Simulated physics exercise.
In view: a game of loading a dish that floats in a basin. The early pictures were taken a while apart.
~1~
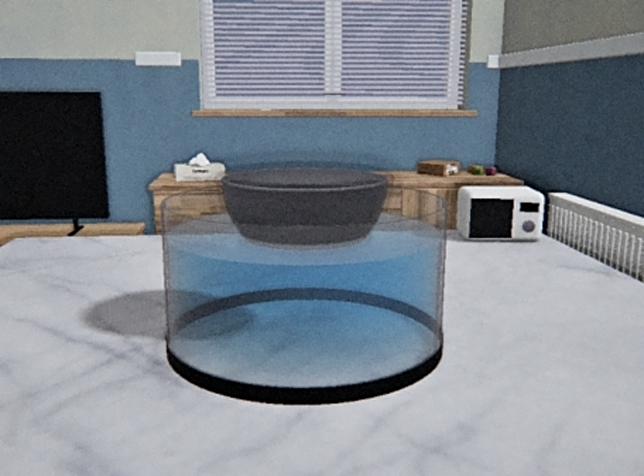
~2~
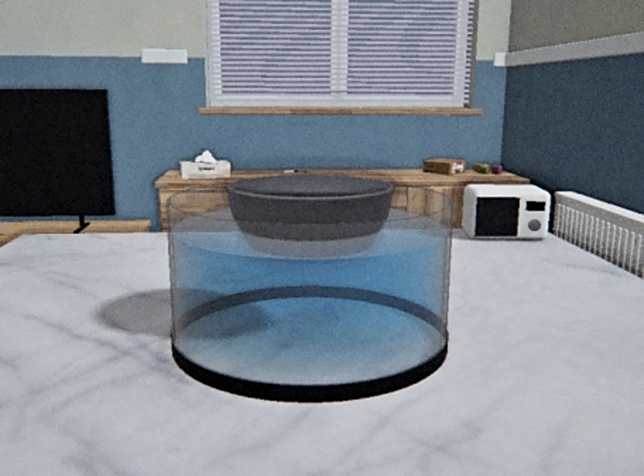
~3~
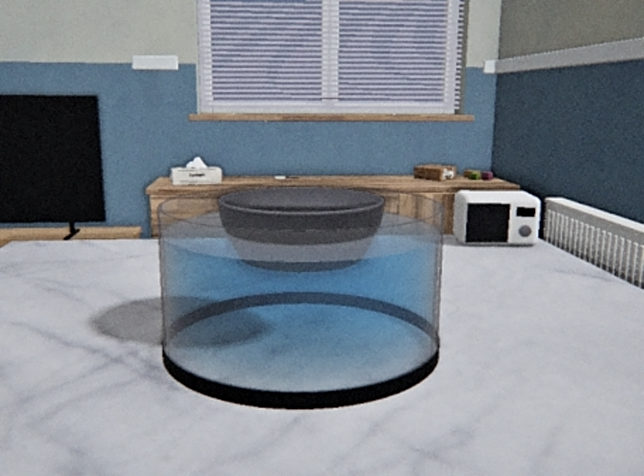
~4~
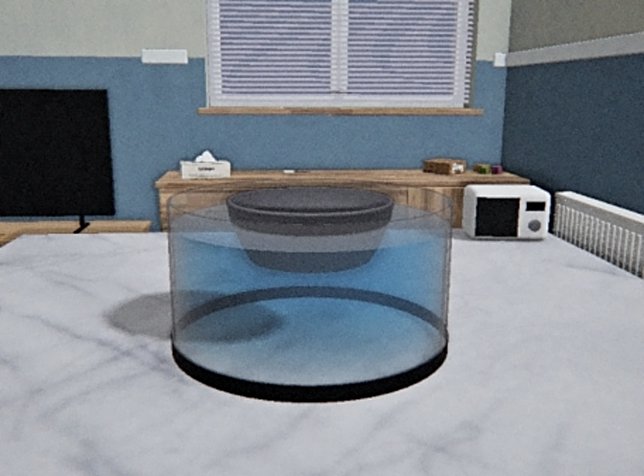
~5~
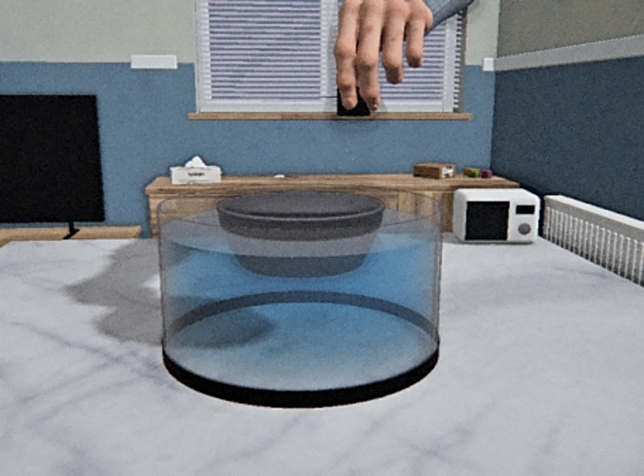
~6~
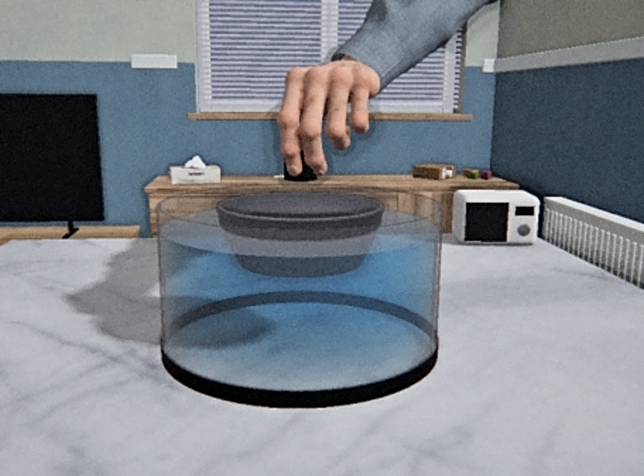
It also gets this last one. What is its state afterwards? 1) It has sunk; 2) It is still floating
(2) It is still floating.
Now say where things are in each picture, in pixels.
Dish (305, 179) empty; most of its side above the surface, in the first frame.
Dish (310, 187) with one aboard; about two thirds of its side above the surface, in the second frame.
Dish (302, 200) with two aboard; about half of its side above the surface, in the third frame.
Dish (311, 201) with three aboard; about a third of its side above the surface, in the fourth frame.
Dish (301, 206) with three aboard; about a third of its side above the surface; the next iron weight in the hand at (354, 101), in the fifth frame.
Dish (301, 206) with three aboard; about a third of its side above the surface; the next iron weight in the hand at (301, 166), in the sixth frame.
A moment on, the iron weight is in and the dish dips.
Further on, it steadies; about a fifth of its side above the surface.
When it is over, the dish floats; about a fifth of its side above the surface.
